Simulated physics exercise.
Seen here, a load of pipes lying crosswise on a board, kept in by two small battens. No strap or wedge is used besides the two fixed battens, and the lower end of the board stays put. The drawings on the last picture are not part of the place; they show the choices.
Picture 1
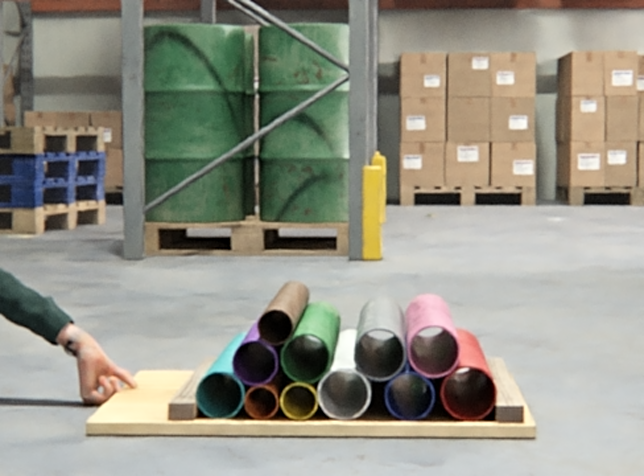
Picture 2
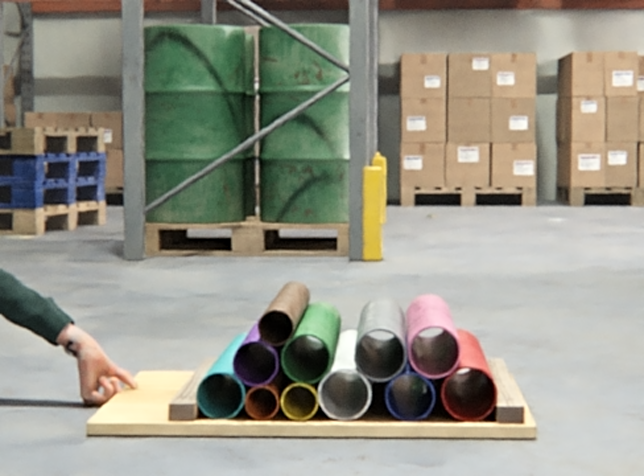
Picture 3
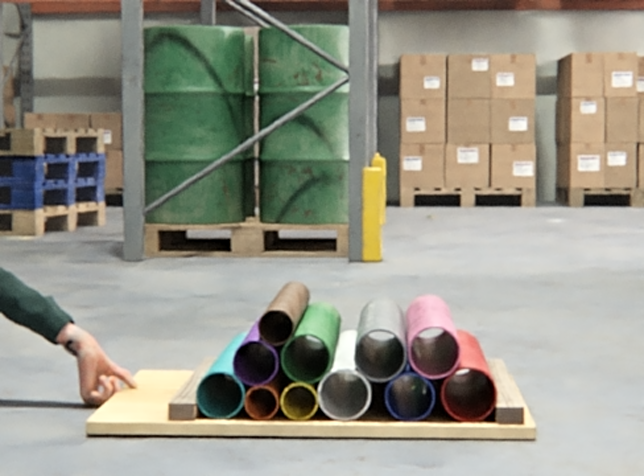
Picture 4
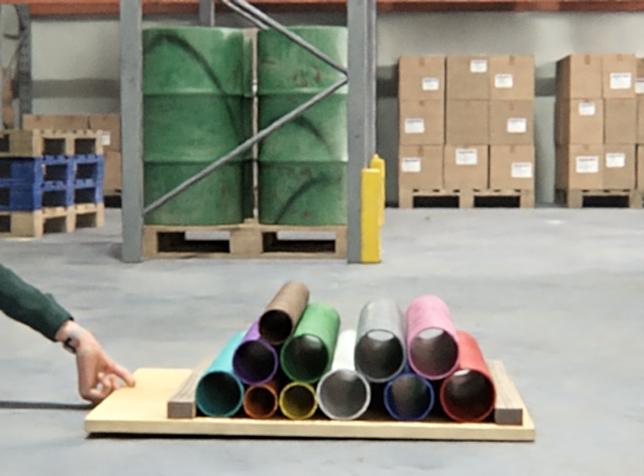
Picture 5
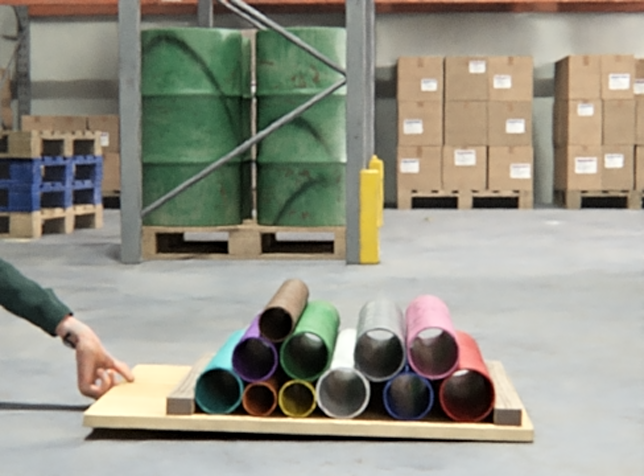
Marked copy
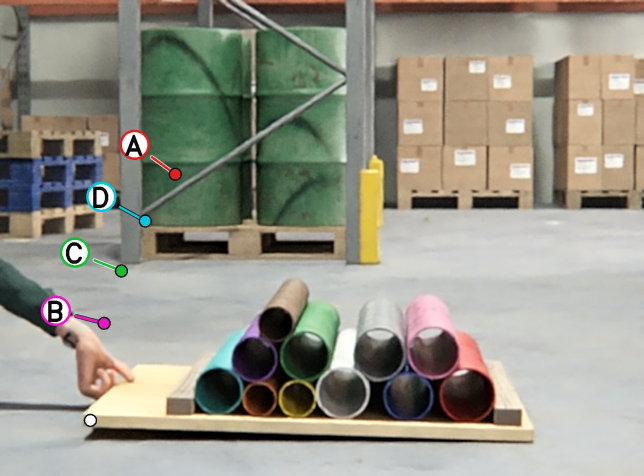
Colourful pipes stacked between battens on a board in a warehouse, barely shifting as a hand at left slightly lifts one end.
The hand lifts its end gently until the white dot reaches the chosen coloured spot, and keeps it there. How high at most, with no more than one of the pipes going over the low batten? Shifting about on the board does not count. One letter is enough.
Mark C is as high as it can go.
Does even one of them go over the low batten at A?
Yes, at A.
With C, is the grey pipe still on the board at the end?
Yes.
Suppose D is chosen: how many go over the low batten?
It comes to two.
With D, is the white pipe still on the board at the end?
The white pipe: Yes.
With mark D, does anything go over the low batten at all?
At D: Yes.
On the copy, A at (175, 174); B at (104, 324); C at (121, 271); D at (145, 221); the white dot at (91, 420).
On C. First, board at 15°.
Then, board at 22°.
Finally, board at 22°, none over the low batten.
By contrast, A two over the low batten (pink, grey); B none over the low batten; D two over the low batten (pink, grey).
